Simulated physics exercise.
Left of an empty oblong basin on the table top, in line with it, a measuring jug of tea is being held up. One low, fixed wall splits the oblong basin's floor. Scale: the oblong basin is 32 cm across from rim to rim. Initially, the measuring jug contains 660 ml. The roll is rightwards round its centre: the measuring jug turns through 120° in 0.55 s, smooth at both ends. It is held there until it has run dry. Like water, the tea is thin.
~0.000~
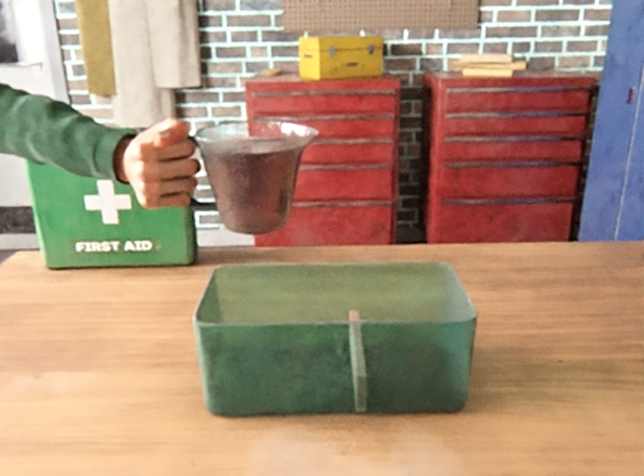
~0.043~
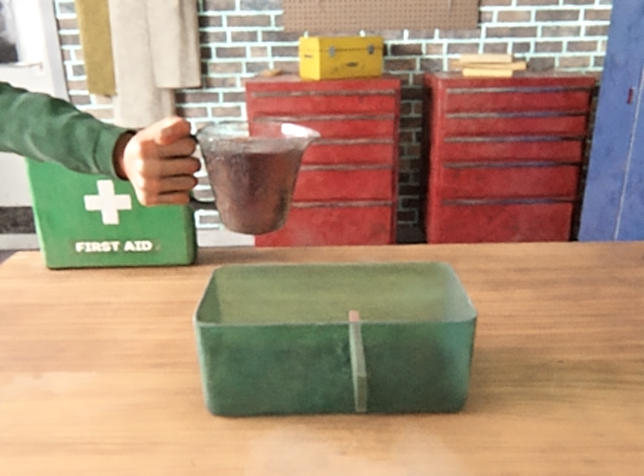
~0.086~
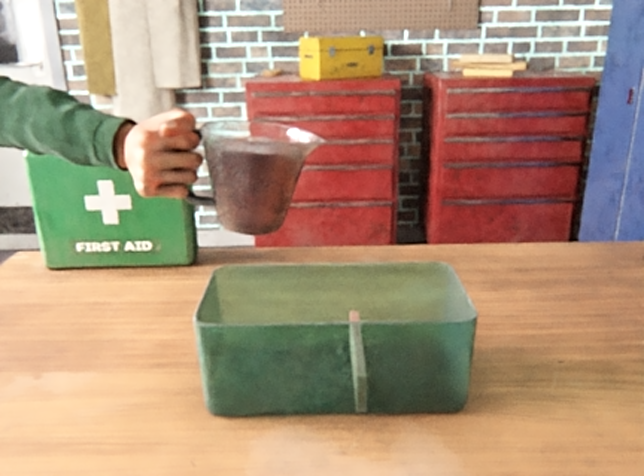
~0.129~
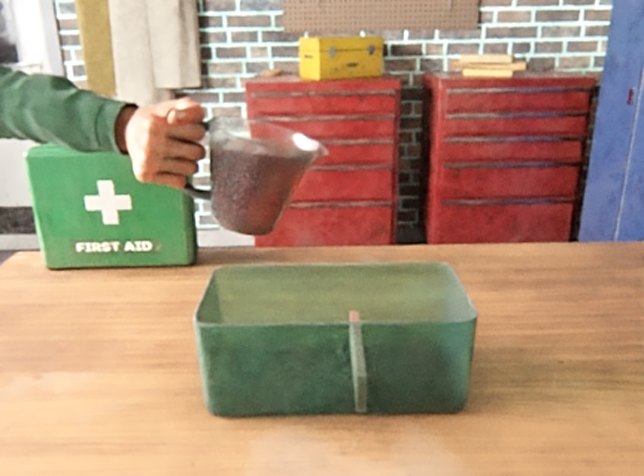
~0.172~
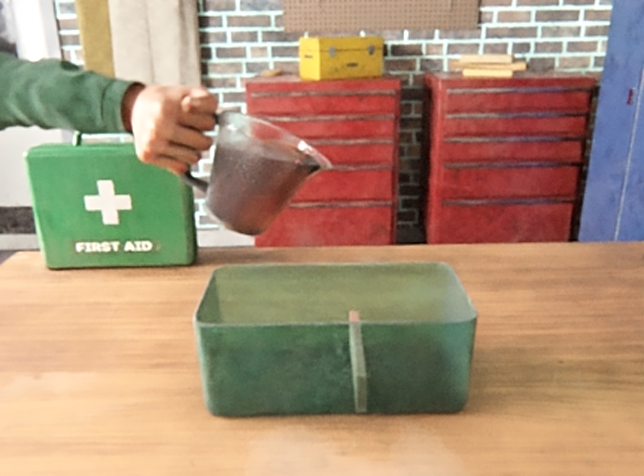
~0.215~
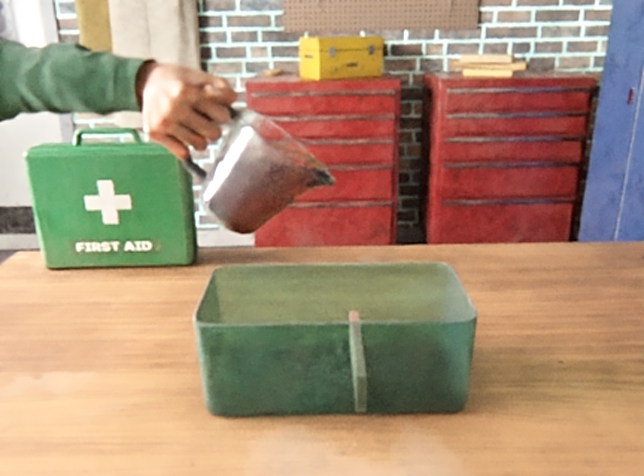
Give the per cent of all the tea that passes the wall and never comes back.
I would say 34 percent.
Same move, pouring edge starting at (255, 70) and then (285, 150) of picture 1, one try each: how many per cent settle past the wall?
5 and 10 %.
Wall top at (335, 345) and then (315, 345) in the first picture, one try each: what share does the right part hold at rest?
First 60, then 85 per cent.
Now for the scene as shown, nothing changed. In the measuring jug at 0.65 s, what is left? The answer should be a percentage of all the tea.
Around 0 in a hundred.
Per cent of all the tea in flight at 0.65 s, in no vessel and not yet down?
Something like 10 per cent of the total.
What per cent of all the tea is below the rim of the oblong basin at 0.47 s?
About 48 per cent.
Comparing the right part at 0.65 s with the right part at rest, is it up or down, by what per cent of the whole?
Change: Increase, about 1.
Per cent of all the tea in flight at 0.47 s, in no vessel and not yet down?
It comes to about 26 percent.
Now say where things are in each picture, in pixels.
In the first picture, it leans 0°; its right rim is at (319, 132); the tea meets the walls at (204, 146) and (303, 144); the oblong basin's rim runs from (205, 294) to (463, 289); the wall's top is at (357, 340).
In the second picture, it leans 2°; its right rim is at (320, 134); the tea meets the walls at (205, 145) and (303, 145).
In the third picture, it leans 7°; its right rim is at (324, 141); the tea meets the walls at (208, 143) and (306, 148).
In the fourth picture, it leans 16°; its right rim is at (329, 152); the tea meets the walls at (213, 141) and (311, 153).
In the fifth picture, it leans 27°; its right rim is at (333, 167); the tea meets the walls at (219, 145) and (317, 158).
In the sixth picture, it leans 40°; its right rim is at (333, 184); the tea meets the walls at (214, 163) and (320, 169); 2 per cent is over the edge.
Then, 0.47 s in, the tilt is 113° and 26 per cent is still to pour, 14 is left of the wall and 34 right of it.
Then, 0.65 s in, the tilt is 120° and 0 per cent is still to pour, 57 is left of the wall and 33 right of it.
Then, 0.84 s in, the tilt is 120° and 0 per cent is still to pour, 60 is left of the wall and 34 right of it.
Then, 1.05 s in, the tilt is 120° and 0 per cent is still to pour, 60 is left of the wall and 34 right of it.
Finally, 60 per cent lies left of the wall, 34 right of it and 5 outside.
